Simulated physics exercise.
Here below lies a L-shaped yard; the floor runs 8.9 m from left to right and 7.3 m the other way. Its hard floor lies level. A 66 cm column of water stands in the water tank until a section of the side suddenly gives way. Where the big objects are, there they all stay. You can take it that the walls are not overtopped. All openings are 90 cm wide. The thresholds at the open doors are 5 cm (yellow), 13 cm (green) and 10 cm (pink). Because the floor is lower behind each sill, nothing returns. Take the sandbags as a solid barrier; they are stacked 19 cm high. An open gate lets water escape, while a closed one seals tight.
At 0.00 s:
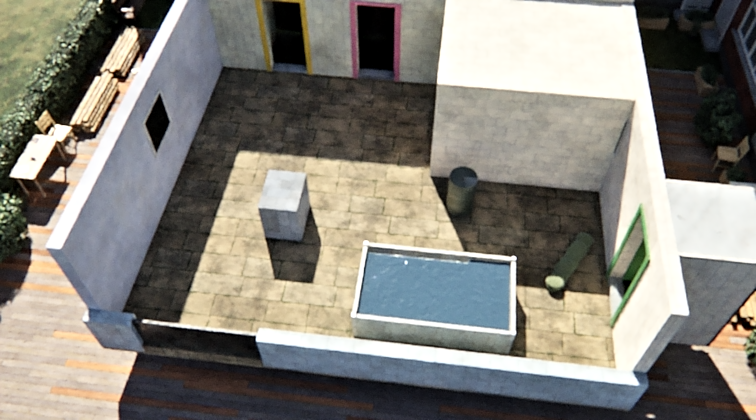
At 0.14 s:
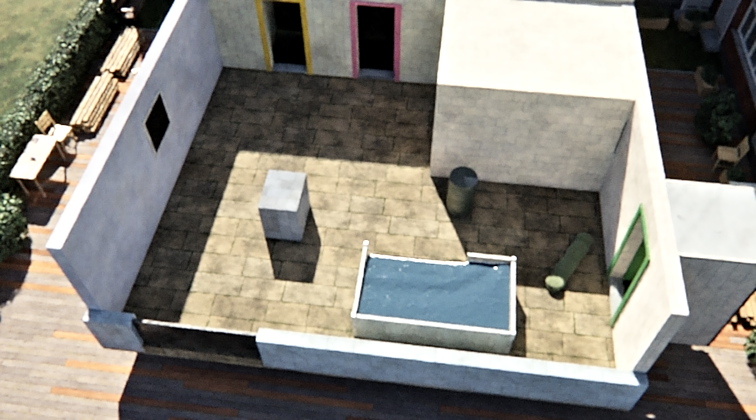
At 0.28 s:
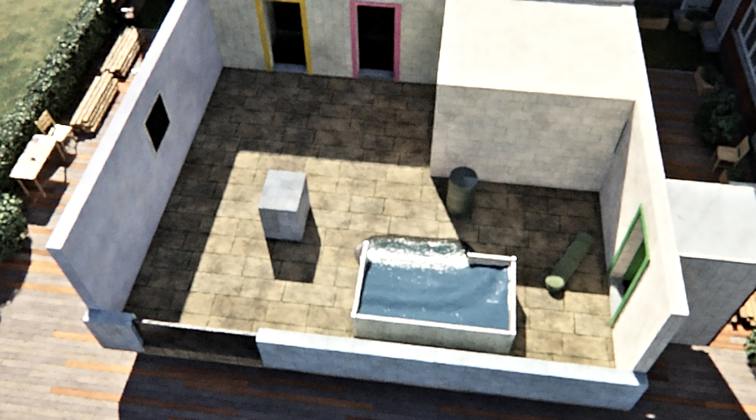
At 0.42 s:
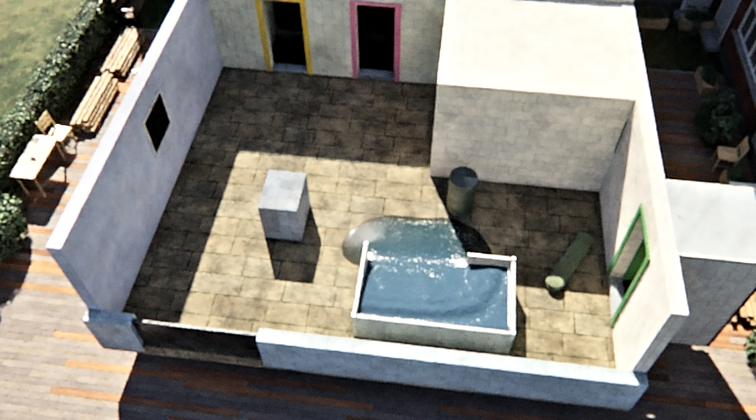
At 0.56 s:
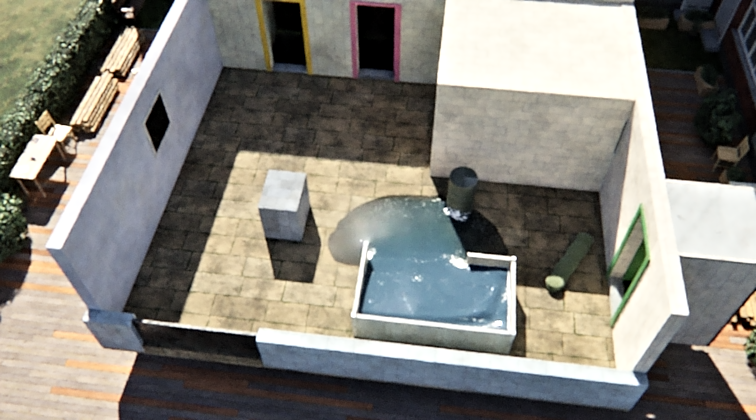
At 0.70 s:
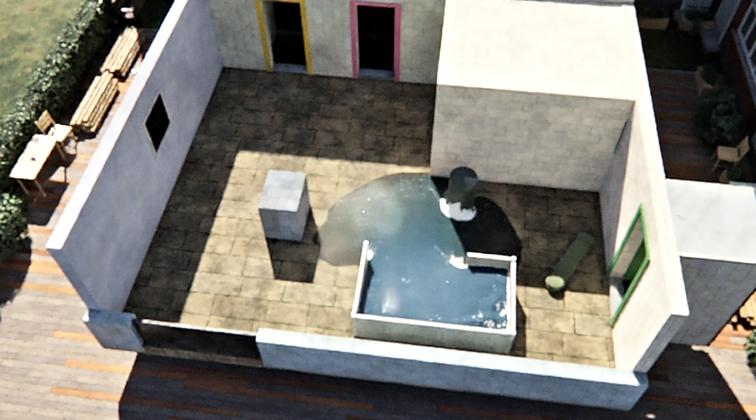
Water pours through a gap in the tank's back wall and spreads across the paved yard.
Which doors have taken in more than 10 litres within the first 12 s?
Door by door: The yellow door has; the green door has not; the pink door has.
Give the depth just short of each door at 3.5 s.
Yellow 13 cm, green 3 cm, pink 19 cm.
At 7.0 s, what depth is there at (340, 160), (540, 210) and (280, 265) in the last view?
Listed order: 3 / 7 / 0 cm.
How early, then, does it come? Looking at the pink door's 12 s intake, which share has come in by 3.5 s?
I'd say close to 75 percent.
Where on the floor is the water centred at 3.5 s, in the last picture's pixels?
Around (401, 190) in the last picture.
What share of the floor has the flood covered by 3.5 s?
55 %.
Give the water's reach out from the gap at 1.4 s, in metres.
Around 5.0 metres.
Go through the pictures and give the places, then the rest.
The water tank at (436, 289) is whole and still, 66 cm deep, in the first picture.
Water pours out at (416, 267) and has run 1.0 m, to (367, 261); deepest outside 20 cm, 66 cm at the water tank's back, in the second picture.
The front is at (360, 250), 1.2 m from the gap at (416, 267); 1.4 m2 of floor is under water; 64 cm left at the back of the water tank, in the third picture.
Water pours out at (416, 267) and has run 1.5 m, to (477, 238); deepest outside 33 cm, 58 cm at the water tank's back, in the fourth picture.
The front is at (444, 199), 1.9 m from the gap at (416, 268); 4.5 m2 of floor is under water; 57 cm left at the back of the water tank, in the fifth picture.
The front is at (443, 177), 2.5 m from the gap at (416, 268); 6.3 m2 of floor is under water; 52 cm left at the back of the water tank, in the sixth picture.
After 1.4 s water covers 25 % of the floor and is deepest (36 cm) near (454, 221); yellow door not reached, green door not reached, pink door not reached.
After 2.2 s water covers 40 % of the floor and is deepest (27 cm) near (594, 194); yellow door not reached, green door not reached, pink door 22 cm at the sill, 15 L in.
After 3.5 s water covers 55 % of the floor and is deepest (20 cm) near (359, 81); yellow door 13 cm at the sill, 11 L in, green door 3 cm at the sill, 0 L in, pink door 19 cm at the sill, 99 L in.
After 7.0 s water covers 75 % of the floor and is deepest (13 cm) near (214, 90); yellow door 10 cm at the sill, 63 L in, green door 2 cm at the sill, 0 L in, pink door 8 cm at the sill, 133 L in.
After 12.0 s water covers 95 % of the floor and is deepest (10 cm) near (116, 330); yellow door 5 cm at the sill, 91 L in, green door 4 cm at the sill, 0 L in, pink door 5 cm at the sill, 133 L in.
